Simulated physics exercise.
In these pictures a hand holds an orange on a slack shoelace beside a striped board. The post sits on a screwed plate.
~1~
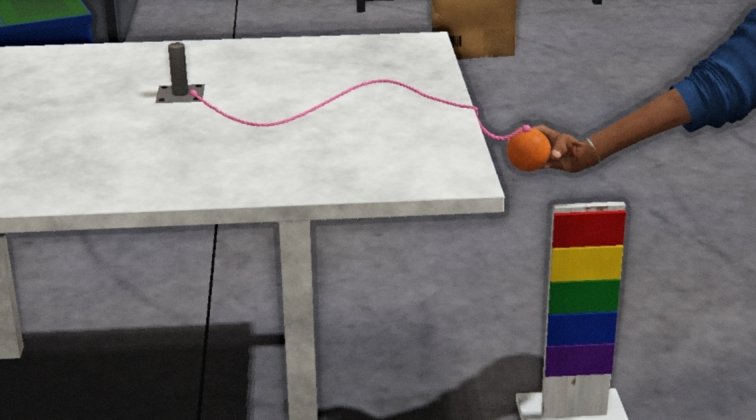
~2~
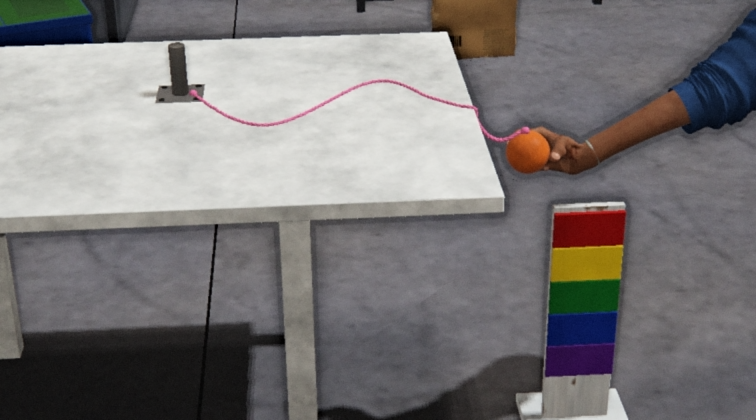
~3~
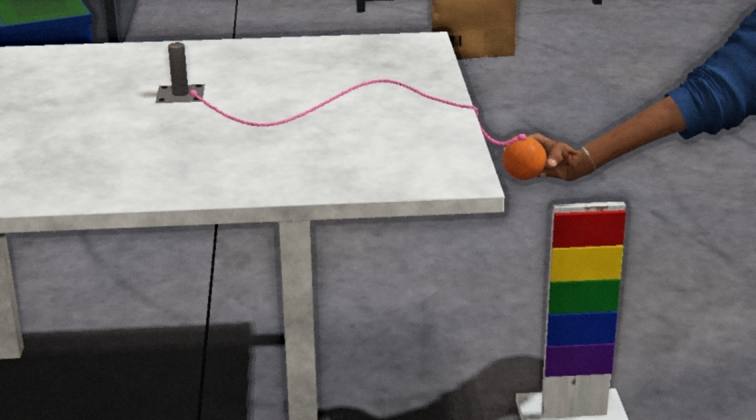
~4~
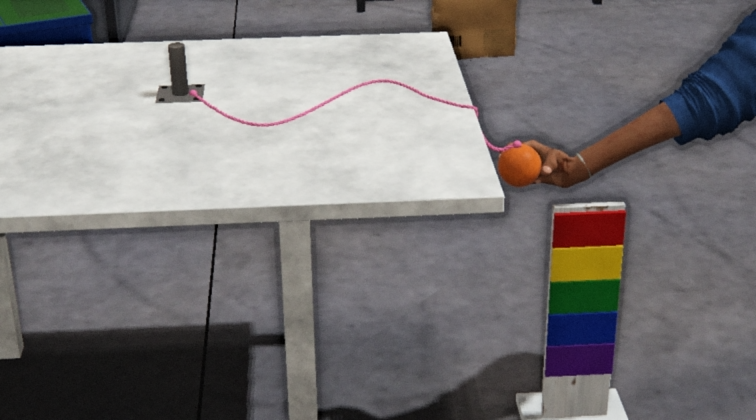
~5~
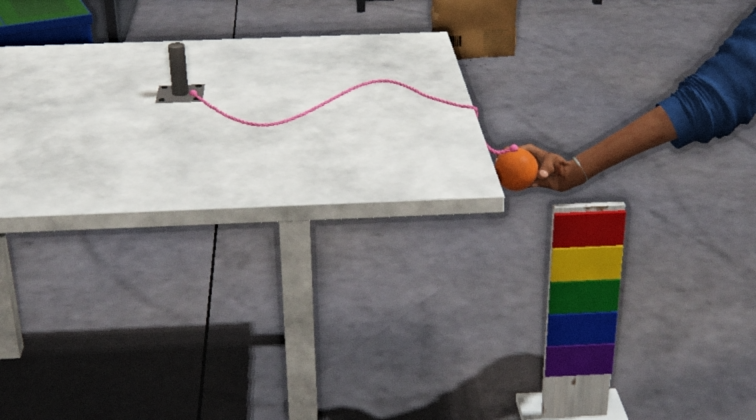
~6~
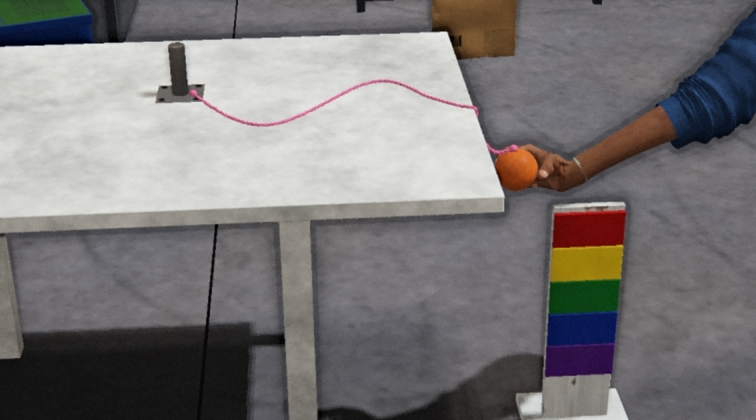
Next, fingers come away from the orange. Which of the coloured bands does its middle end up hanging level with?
It ends up level with the green band.
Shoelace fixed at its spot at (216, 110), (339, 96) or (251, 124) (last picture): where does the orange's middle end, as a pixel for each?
Per try (px, approx.): (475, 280); (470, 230); (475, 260).
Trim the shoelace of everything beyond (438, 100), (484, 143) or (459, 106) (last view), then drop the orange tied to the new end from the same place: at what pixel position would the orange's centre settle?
The pixels are (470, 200) for the first, (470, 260) for the second and (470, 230) for the third.
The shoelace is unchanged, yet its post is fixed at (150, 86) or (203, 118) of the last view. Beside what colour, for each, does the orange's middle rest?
In turn, yellow and then blue.
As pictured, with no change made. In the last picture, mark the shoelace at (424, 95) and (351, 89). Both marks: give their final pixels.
The first settles around (474, 164), the second around (431, 106).
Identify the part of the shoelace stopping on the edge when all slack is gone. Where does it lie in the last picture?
Near (389, 81).
Soon after, orange near (491, 281); level with yellow.
After that, orange near (453, 296); level with green.
In the end, orange near (471, 298); level with green. Its middle rests at the green band.
